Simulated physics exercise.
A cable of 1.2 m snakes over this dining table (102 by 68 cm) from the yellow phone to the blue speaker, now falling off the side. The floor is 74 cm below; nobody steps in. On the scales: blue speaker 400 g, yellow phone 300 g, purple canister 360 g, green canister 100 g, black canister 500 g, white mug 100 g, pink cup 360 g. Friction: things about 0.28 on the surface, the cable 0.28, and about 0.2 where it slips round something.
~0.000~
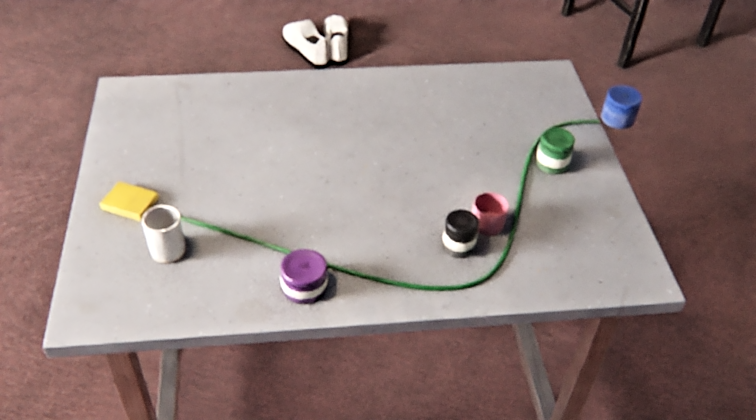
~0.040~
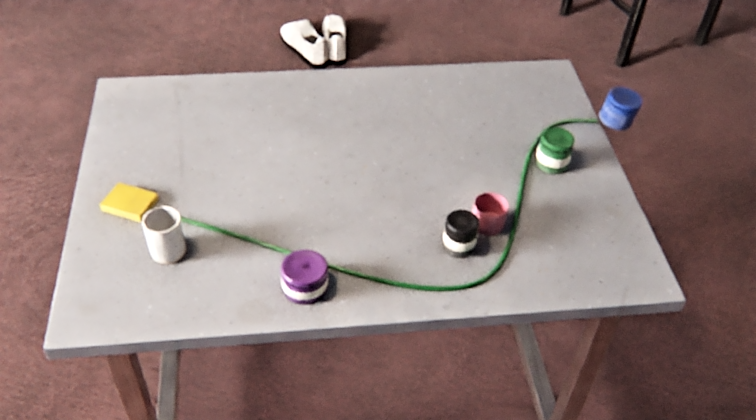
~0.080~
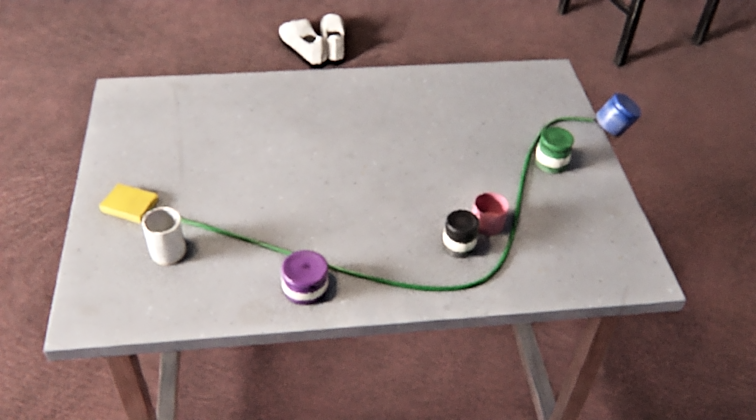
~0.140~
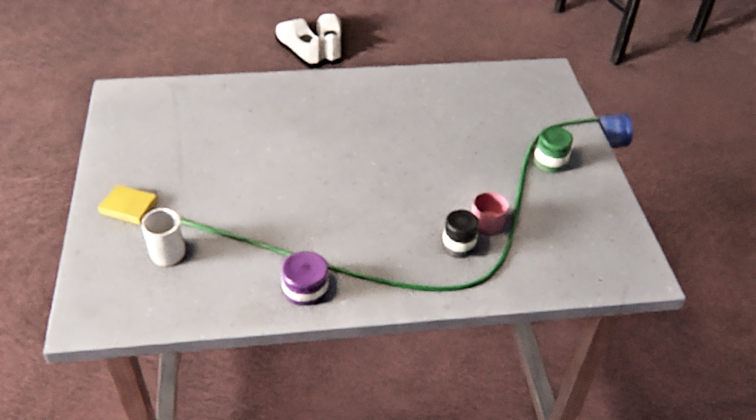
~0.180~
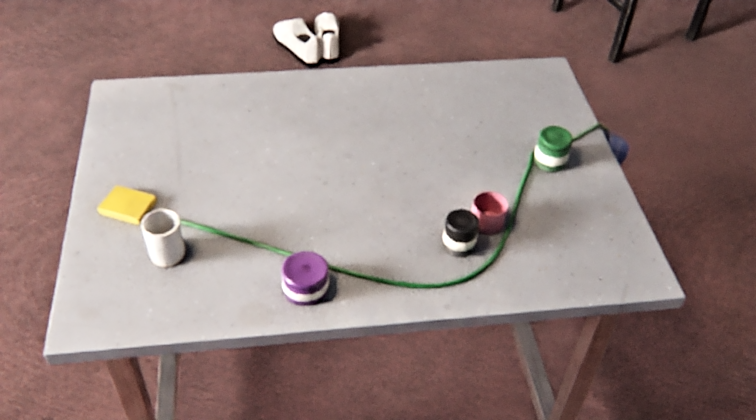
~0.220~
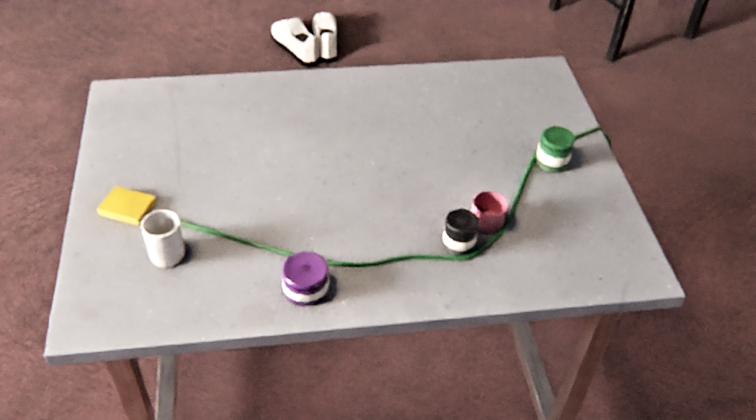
The video shows a blue speaker slipping off the right edge of a grey table and dropping out of sight, while the green cable tied to it pulls tighter across the surface past a purple canister and other items.
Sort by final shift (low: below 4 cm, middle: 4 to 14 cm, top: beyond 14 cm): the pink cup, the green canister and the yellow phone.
In order: The pink cup hardly moves; the green canister travels a long way; the yellow phone reaches the top band.
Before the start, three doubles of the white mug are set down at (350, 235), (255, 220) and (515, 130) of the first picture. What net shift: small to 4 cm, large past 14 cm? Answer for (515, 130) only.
There: Small.
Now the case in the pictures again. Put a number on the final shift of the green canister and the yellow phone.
Green canister off the top, yellow phone 50 cm.
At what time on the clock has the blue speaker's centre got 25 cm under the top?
That is: 0.34 s.
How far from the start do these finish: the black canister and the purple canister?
Black canister 4 cm, purple canister 0 cm.
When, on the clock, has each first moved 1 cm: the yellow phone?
Yellow phone 0.28 s.
By 0.5 s, the cable's tail end at (219, 216); green canister 28 cm off its start, yellow phone 12 cm off its start, blue speaker over the edge.
By 0.7 s, the cable's tail end at (364, 233); green canister over the edge, yellow phone 38 cm off its start, blue speaker over the edge.
By 1.0 s, the cable's tail end at (451, 252); green canister over the edge, yellow phone 53 cm off its start at (426, 248), pink cup 1 cm off its start at (495, 199).
By 1.2 s, the cable's tail end at (452, 253); green canister over the edge, yellow phone 53 cm off its start, pink cup 1 cm off its start.
By 2.4 s, the cable's tail end at (452, 253); green canister over the edge, yellow phone 53 cm off its start at (428, 250), pink cup 1 cm off its start at (495, 199), blue speaker over the edge.
